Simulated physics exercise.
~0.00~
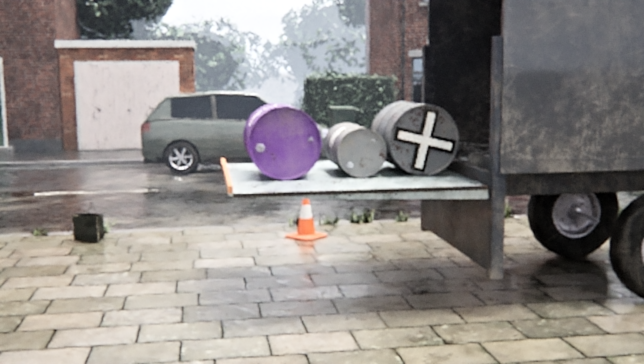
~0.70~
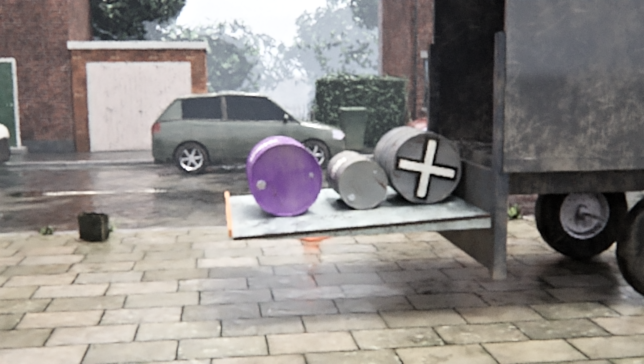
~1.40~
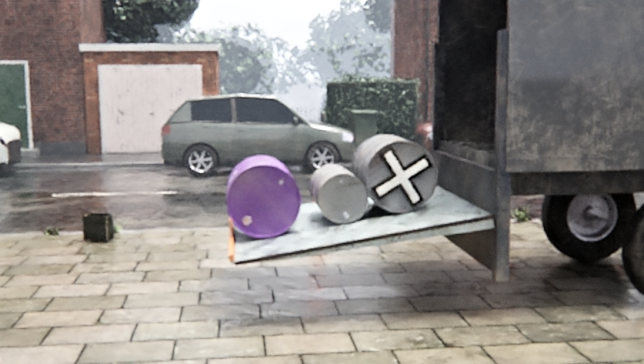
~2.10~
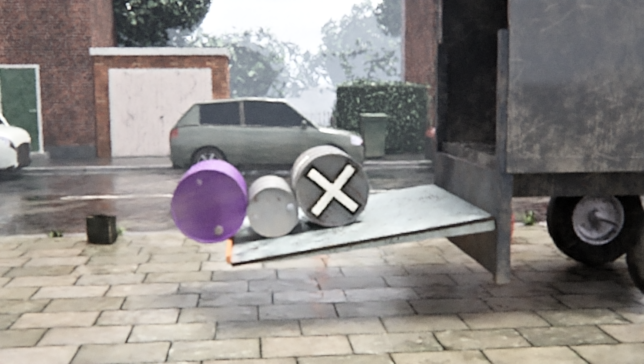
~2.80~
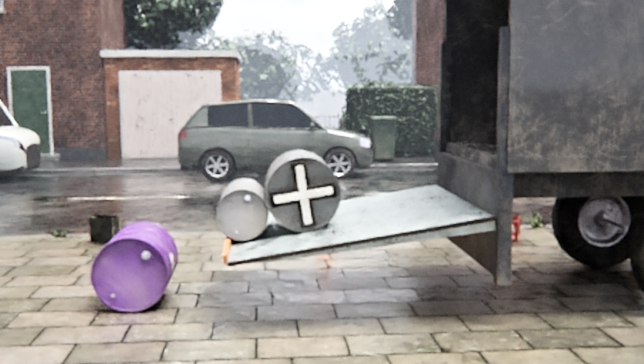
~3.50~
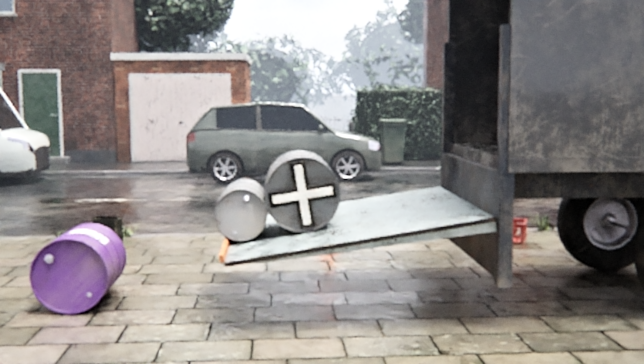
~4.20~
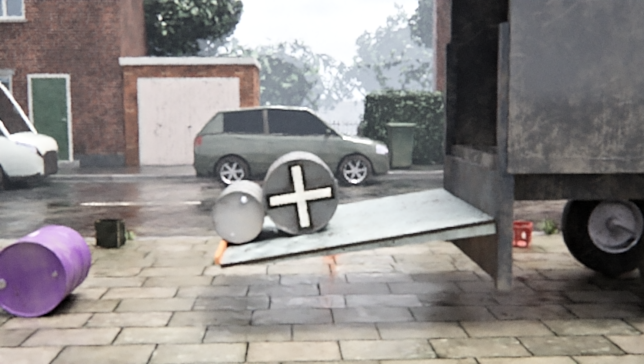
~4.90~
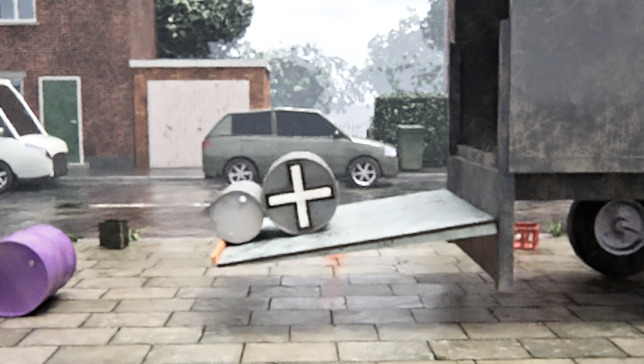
A lorry's lift plate holding three drums sank and tilted down to the left, and the drums rolled toward its low edge. The purple one dropped off and rolled left across the paving, while the two grey ones stayed on the plate.
